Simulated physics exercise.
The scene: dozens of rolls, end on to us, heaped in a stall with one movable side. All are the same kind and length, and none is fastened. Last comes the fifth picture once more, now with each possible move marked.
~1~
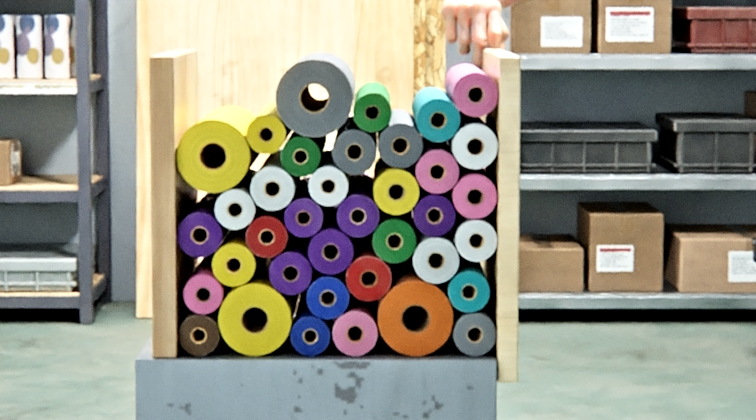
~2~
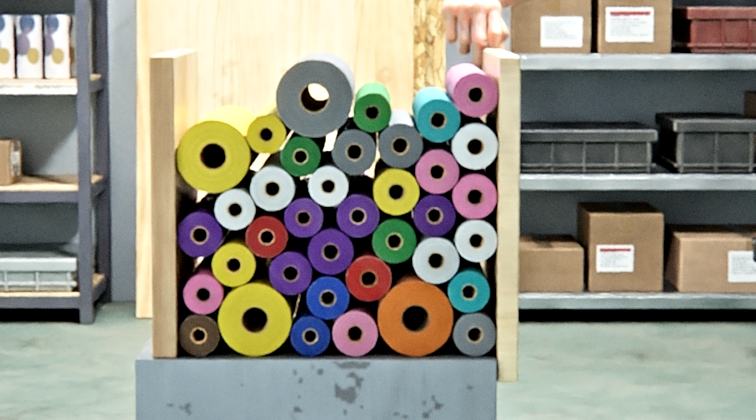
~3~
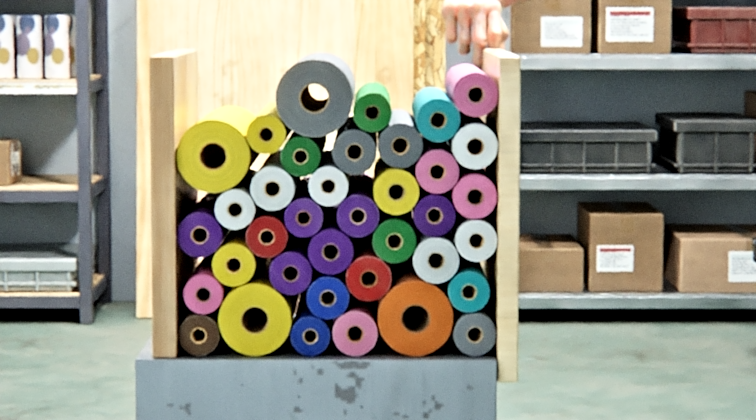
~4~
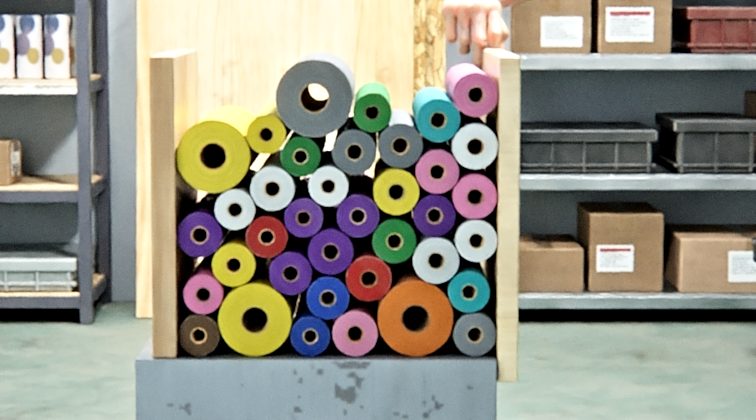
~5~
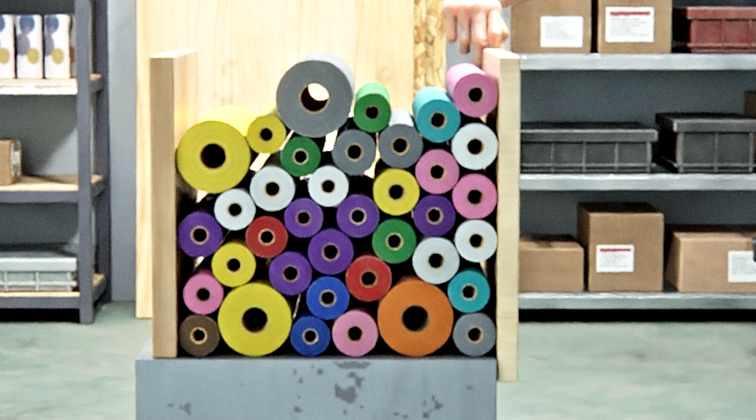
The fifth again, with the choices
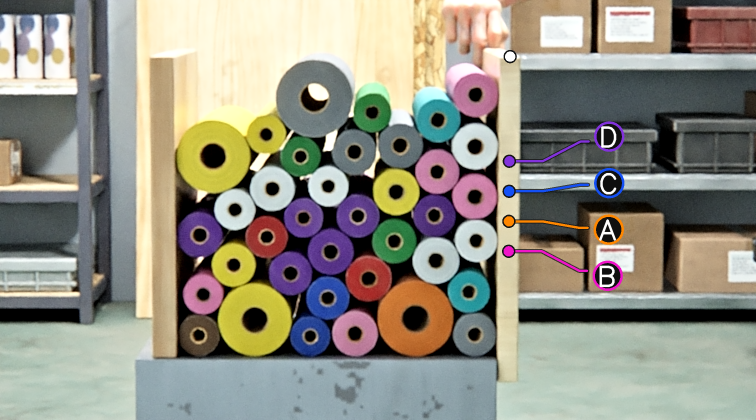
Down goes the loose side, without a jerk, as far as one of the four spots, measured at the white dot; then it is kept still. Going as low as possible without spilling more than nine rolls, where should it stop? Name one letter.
B is the limit.
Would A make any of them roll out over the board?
Yes, at A.
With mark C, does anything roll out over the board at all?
Yes.
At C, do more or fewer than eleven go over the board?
It loses fewer than eleven.
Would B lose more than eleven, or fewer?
Fewer than eleven.
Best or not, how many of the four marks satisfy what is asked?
Four of the four.
On the marked copy, A at (509, 221); B at (509, 251); C at (509, 191); D at (510, 162); the white dot at (510, 57).
With B. Early on, top of the board (498, 145).
Further on, top of the board (498, 246).
At the end, top of the board (498, 250), seven out over the board.
As for the rest, A three out over the board; C one out over the board; D one out over the board.
